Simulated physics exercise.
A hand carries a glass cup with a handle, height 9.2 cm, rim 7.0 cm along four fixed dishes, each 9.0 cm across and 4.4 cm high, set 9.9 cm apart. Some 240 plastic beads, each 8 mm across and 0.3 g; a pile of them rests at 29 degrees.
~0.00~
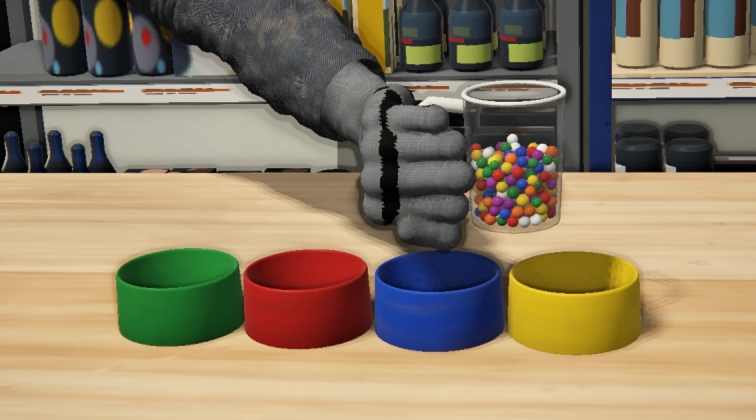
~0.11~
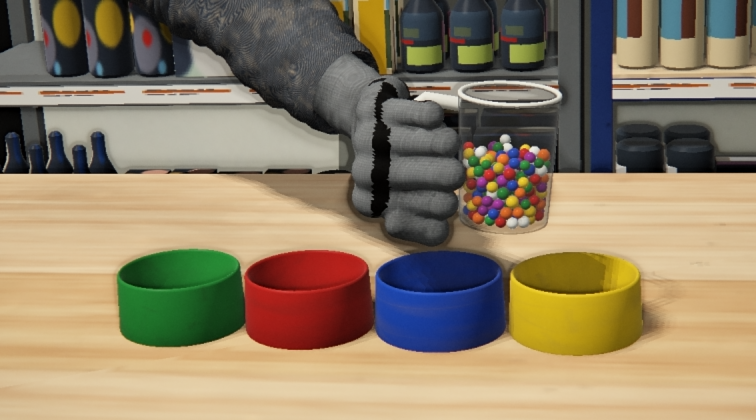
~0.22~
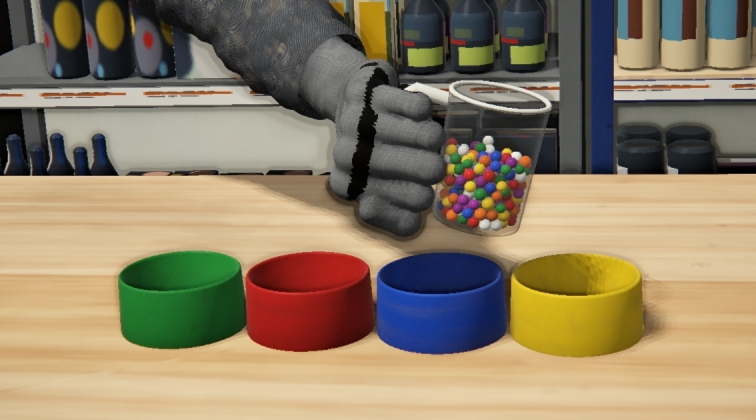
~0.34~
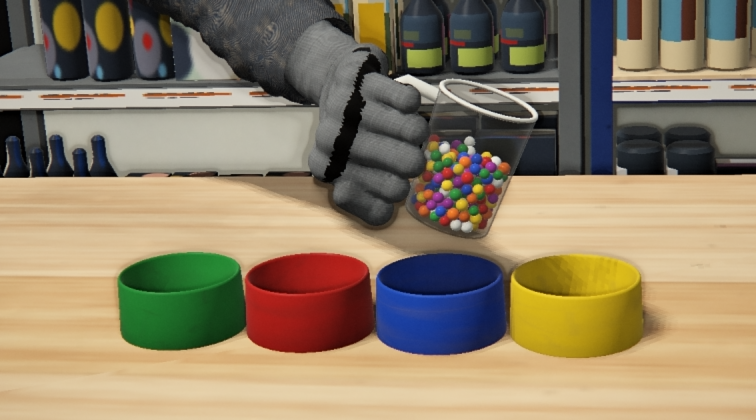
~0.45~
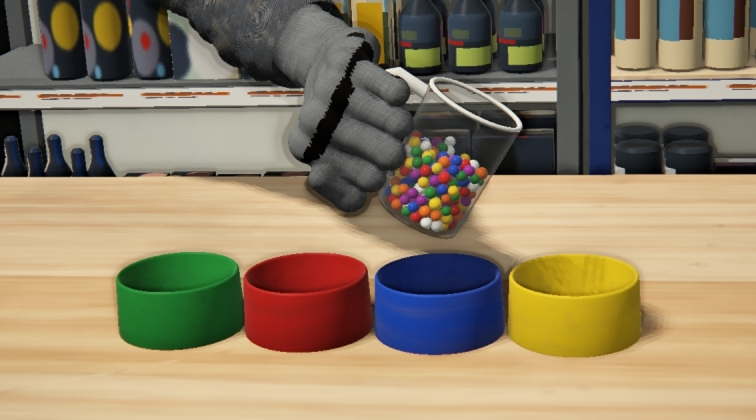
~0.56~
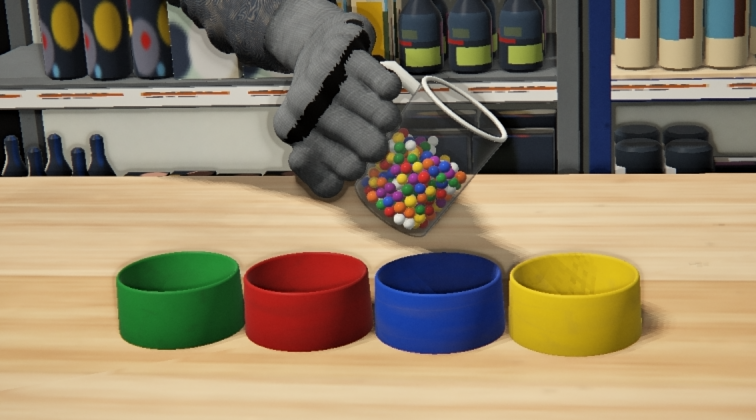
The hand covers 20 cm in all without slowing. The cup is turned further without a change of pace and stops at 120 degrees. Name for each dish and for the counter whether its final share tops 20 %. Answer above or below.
Red: Above, blue: Below, green: Below, yellow: Below, counter: Below.
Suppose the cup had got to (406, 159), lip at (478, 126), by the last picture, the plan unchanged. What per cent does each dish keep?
Red 100, blue 0, green 0, yellow 0.
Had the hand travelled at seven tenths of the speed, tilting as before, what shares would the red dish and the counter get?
Red 10; counter 10.
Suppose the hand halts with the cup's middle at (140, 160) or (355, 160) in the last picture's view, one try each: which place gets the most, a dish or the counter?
The winner: Red; blue.
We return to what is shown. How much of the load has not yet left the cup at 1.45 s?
Some 95 per cent of the load.
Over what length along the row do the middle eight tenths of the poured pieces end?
Roughly 5 cm.
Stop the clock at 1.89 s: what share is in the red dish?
About 85 per cent by then.
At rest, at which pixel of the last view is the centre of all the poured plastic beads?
At about (318, 305).
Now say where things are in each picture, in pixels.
Cup at (515, 157), tilt 0 degrees, lip at (564, 93), moved 0.0 cm; middle of the pieces at (517, 184); yellow dish at (574, 273); blue dish at (438, 272); red dish at (306, 270); green dish at (178, 269), in the first picture.
Cup at (507, 158), tilt 4 degrees, lip at (560, 97), moved 0.6 cm; middle of the pieces at (507, 184), in the second picture.
Cup at (488, 159), tilt 12 degrees, lip at (549, 107), moved 2.0 cm; middle of the pieces at (485, 185), in the third picture.
Cup at (468, 160), tilt 21 degrees, lip at (536, 117), moved 3.4 cm; middle of the pieces at (461, 186), in the fourth picture.
Cup at (446, 160), tilt 29 degrees, lip at (520, 127), moved 4.8 cm; middle of the pieces at (436, 184), in the fifth picture.
Cup at (427, 159), tilt 37 degrees, lip at (505, 138), moved 6.2 cm; middle of the pieces at (413, 181); yellow dish at (574, 275); blue dish at (438, 274); red dish at (306, 273); green dish at (178, 272). Its pace works out near 75 degrees a second; the hand travels 12 cm a second, in the sixth picture.
After 1.09 s, tilt 77 degrees; cup holds 100 %.
After 1.45 s, tilt 104 degrees; cup holds 95 %.
After 1.89 s, tilt 120 degrees; cup holds 10 %, red 85 %.
By 2.9 s all is still; red 95 %, blue 0 %, green 0 %, yellow 0 %, counter 0 %.
